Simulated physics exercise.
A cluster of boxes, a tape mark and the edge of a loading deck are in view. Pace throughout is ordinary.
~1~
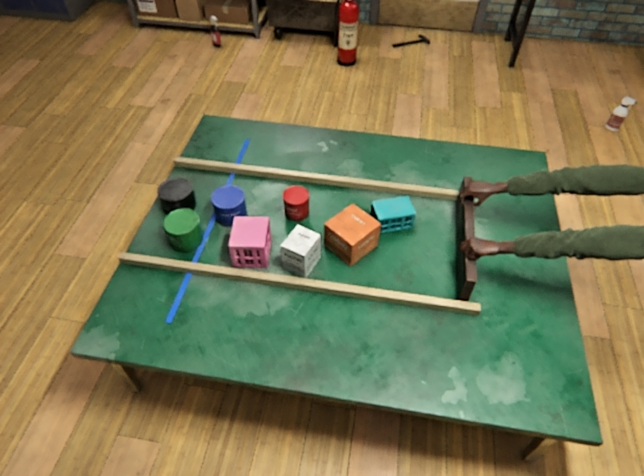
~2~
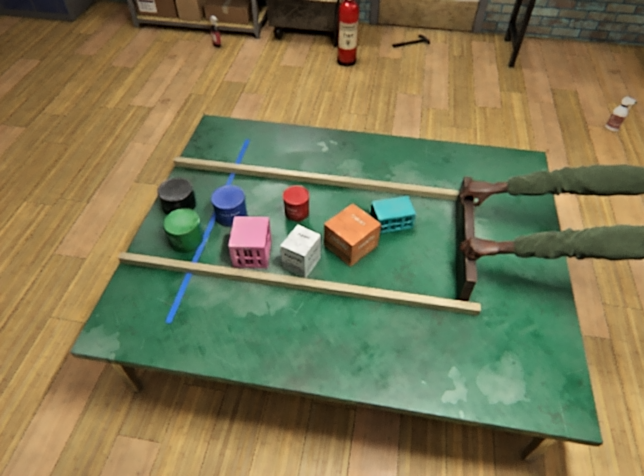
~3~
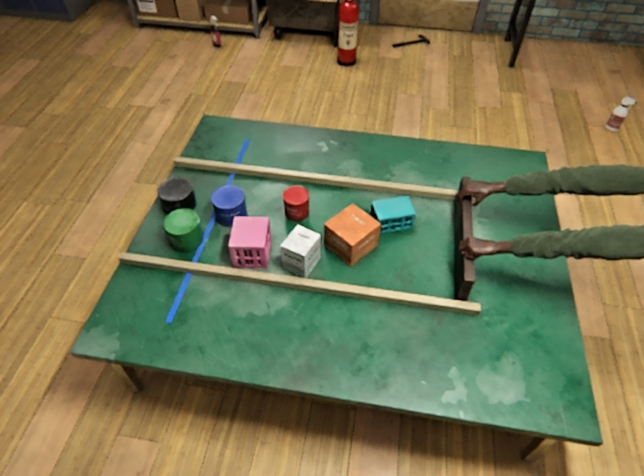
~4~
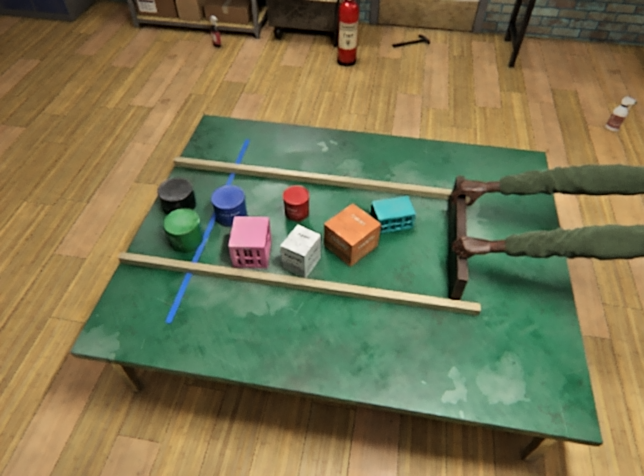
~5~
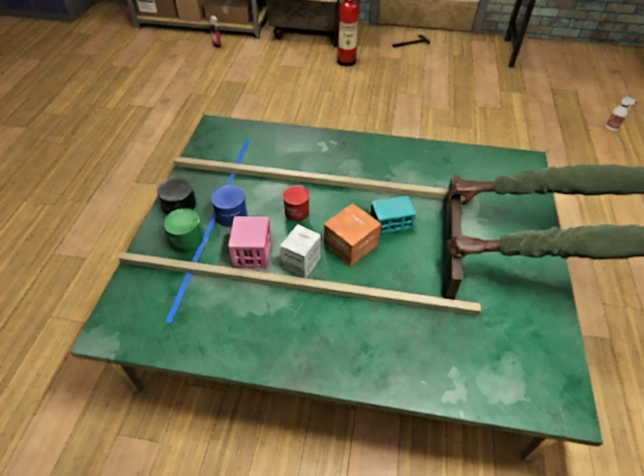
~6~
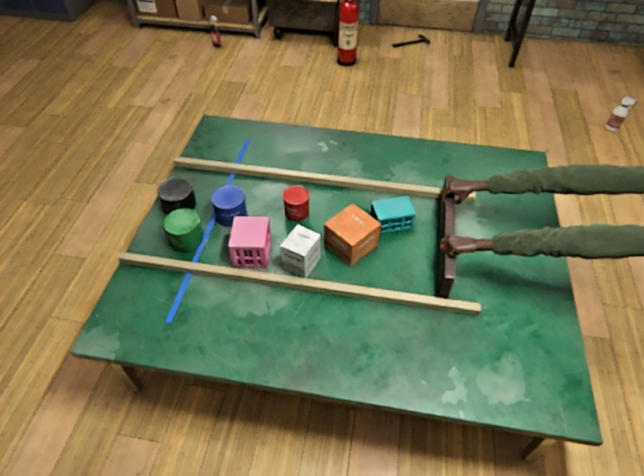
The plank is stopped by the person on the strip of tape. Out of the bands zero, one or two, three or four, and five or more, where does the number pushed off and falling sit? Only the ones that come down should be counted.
It sits at one or two.
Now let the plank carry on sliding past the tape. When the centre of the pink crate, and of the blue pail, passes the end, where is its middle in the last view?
Approx. (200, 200) for the first, approx. (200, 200) for the second.
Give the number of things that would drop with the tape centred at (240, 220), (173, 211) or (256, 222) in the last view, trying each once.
Result per try: 0; 5; 0.
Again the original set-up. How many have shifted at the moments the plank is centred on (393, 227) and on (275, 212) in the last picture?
At the first spot 1, then 7.
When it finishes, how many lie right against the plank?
Number: 3.
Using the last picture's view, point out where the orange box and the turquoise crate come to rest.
The first near (189, 215), the second near (206, 185).
Early on, none off yet; black pail at rest near (178, 197); green pail at rest near (184, 231); blue pail at rest near (230, 206).
Finally, the number that fall off is one or two; lost, green pail and black pail.
